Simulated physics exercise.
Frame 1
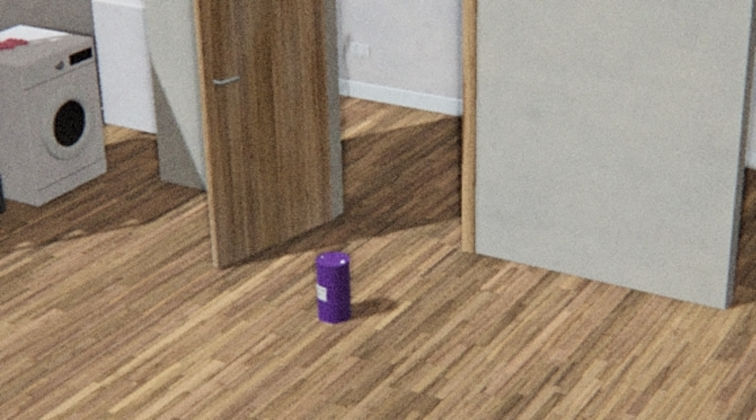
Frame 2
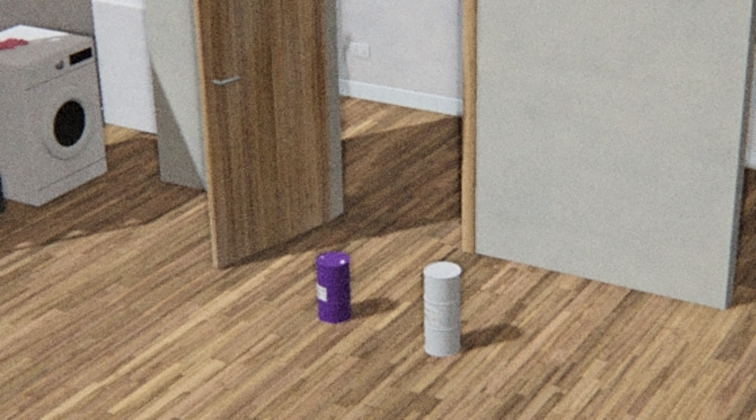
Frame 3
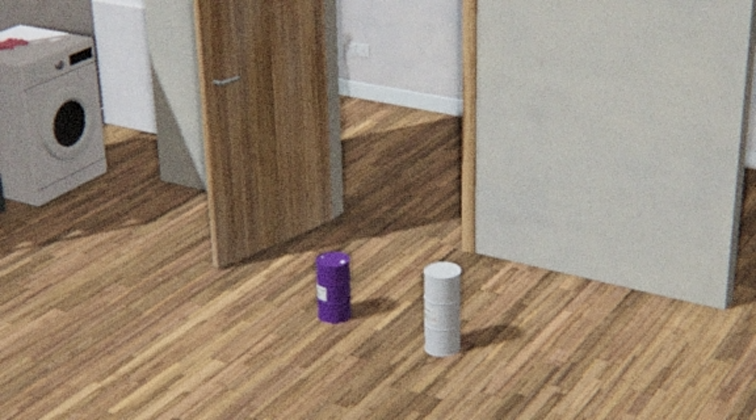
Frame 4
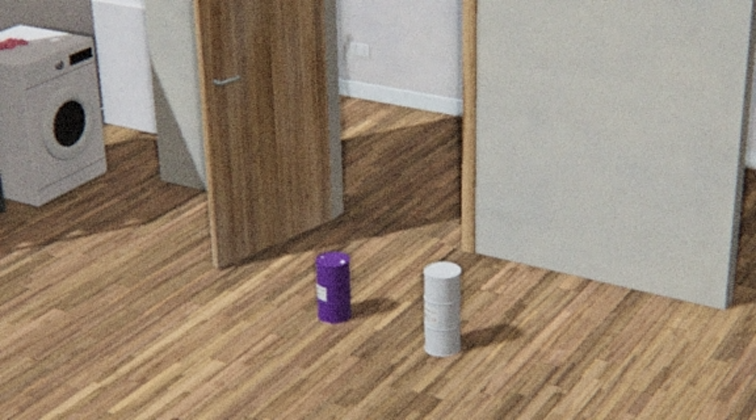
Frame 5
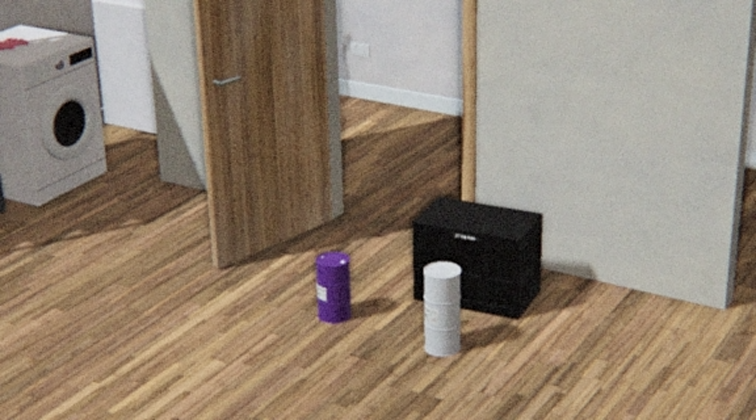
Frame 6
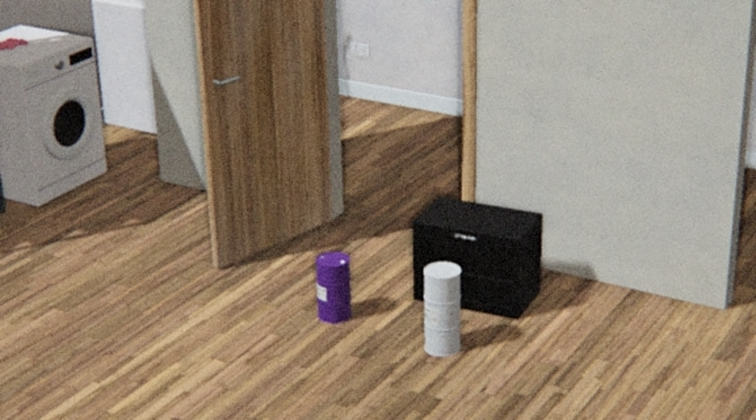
By an open room door, a white canister appears beside a purple one, then a black chest.
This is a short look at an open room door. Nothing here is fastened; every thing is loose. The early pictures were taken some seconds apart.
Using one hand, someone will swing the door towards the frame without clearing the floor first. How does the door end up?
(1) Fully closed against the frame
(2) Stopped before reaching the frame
Answer: 1.
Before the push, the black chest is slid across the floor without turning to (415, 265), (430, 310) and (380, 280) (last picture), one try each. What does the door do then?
The door is obstructed the first time, finishes its swing the second time and is obstructed the third time.
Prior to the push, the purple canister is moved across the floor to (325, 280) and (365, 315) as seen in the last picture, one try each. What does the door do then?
First it cannot finish its swing, then it finishes its swing.
Then, 1.00 s later than the last frame, door 71° open.
Then, 1.70 s later than the last frame, door 32° open.
When it is over, door 0° open; all 3 as before. End places, in pixels of the last picture, black chest near (478, 257).
